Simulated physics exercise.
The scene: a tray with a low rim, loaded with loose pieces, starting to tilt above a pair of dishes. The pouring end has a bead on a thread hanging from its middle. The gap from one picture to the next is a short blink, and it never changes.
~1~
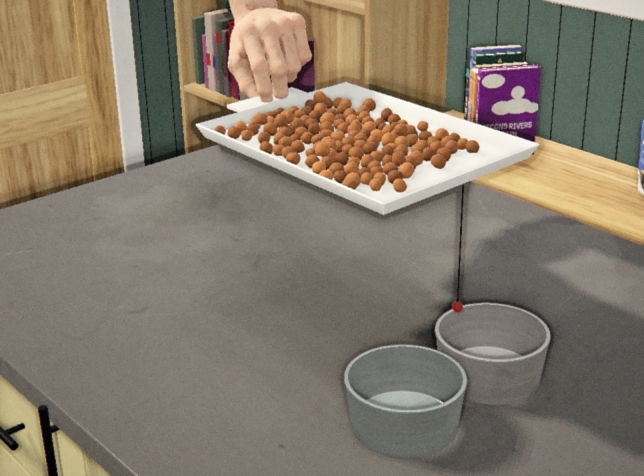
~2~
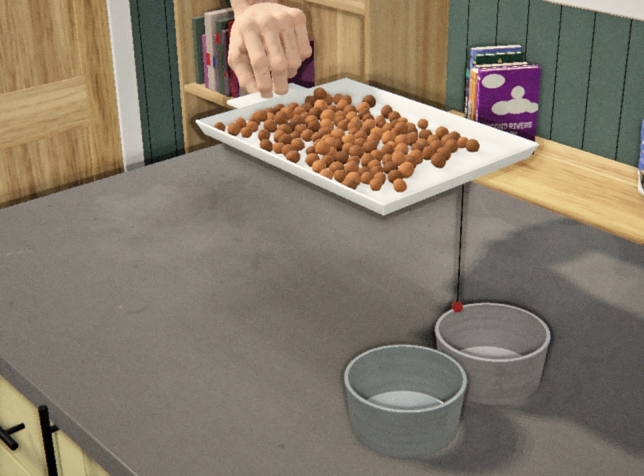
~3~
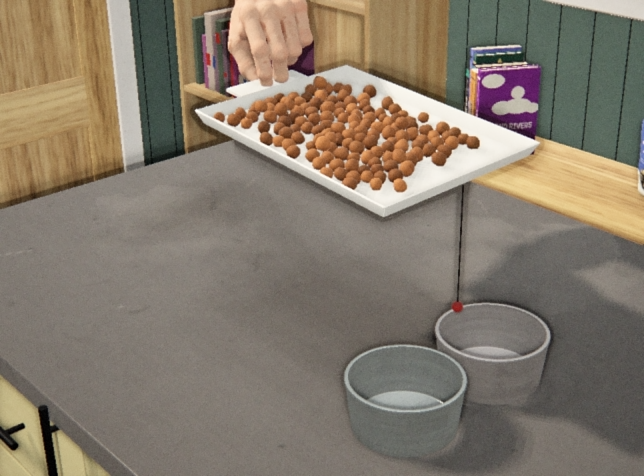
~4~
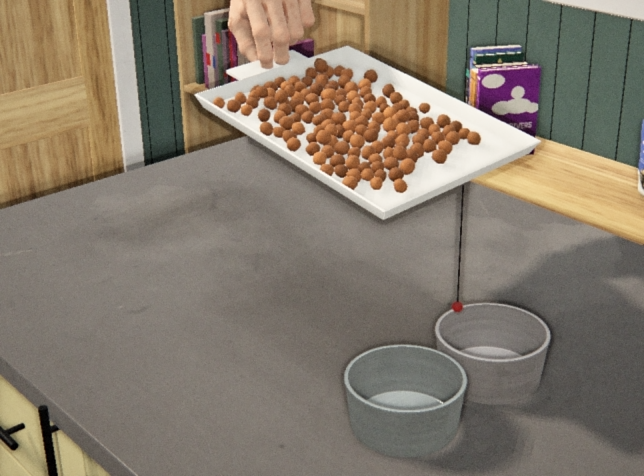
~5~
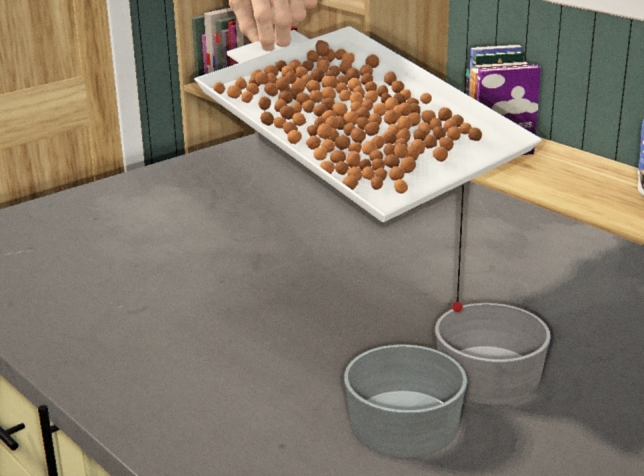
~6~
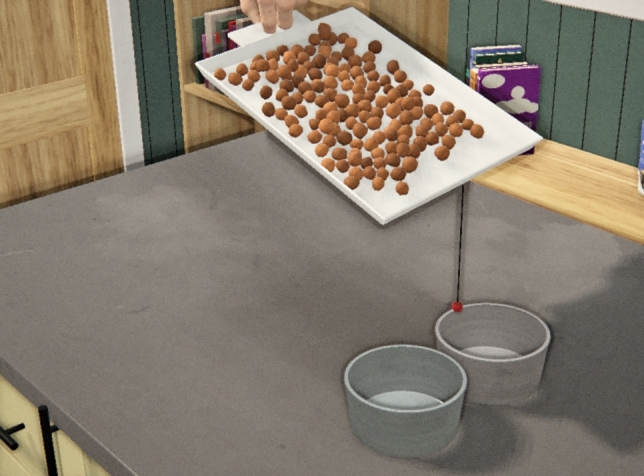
A hand raising the back of a white tray of hazelnuts, tilting it increasingly above two grey dishes on a countertop.
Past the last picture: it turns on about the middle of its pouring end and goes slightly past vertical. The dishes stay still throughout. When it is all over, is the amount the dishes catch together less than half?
No, they hold more than half.
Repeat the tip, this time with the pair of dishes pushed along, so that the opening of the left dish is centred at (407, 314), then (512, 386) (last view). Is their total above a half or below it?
In the first position shy of half, in the second shy of half.
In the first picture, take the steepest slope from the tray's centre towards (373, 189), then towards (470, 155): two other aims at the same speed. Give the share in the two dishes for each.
First heading 60 %, second heading 20 %.
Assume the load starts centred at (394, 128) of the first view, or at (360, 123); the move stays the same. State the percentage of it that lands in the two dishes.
In order, 80 % then 70 %.
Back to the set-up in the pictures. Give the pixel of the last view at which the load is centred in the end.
About (422, 409).
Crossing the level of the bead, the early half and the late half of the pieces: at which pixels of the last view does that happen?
Near (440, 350) to start, and near (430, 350) afterwards.
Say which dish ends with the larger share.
Looking at the end state, it is the left-side one.
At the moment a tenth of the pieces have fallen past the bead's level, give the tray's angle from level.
65°.
Just after the last frame, tray tipped steeply; the larger part on the tray; just a few in the left dish; just a few in the right dish; about a tenth in the air.
A moment on, tray tipped right over; roughly half in the left dish; roughly a quarter in the right dish; about a tenth outside both; about a tenth in the air.
Further on, tray tipped past a quarter turn; roughly two thirds in the left dish; roughly a quarter in the right dish; roughly a quarter outside both.
When it is over, tray tipped past a quarter turn; roughly two thirds in the left dish; roughly a quarter in the right dish; roughly a quarter outside both.
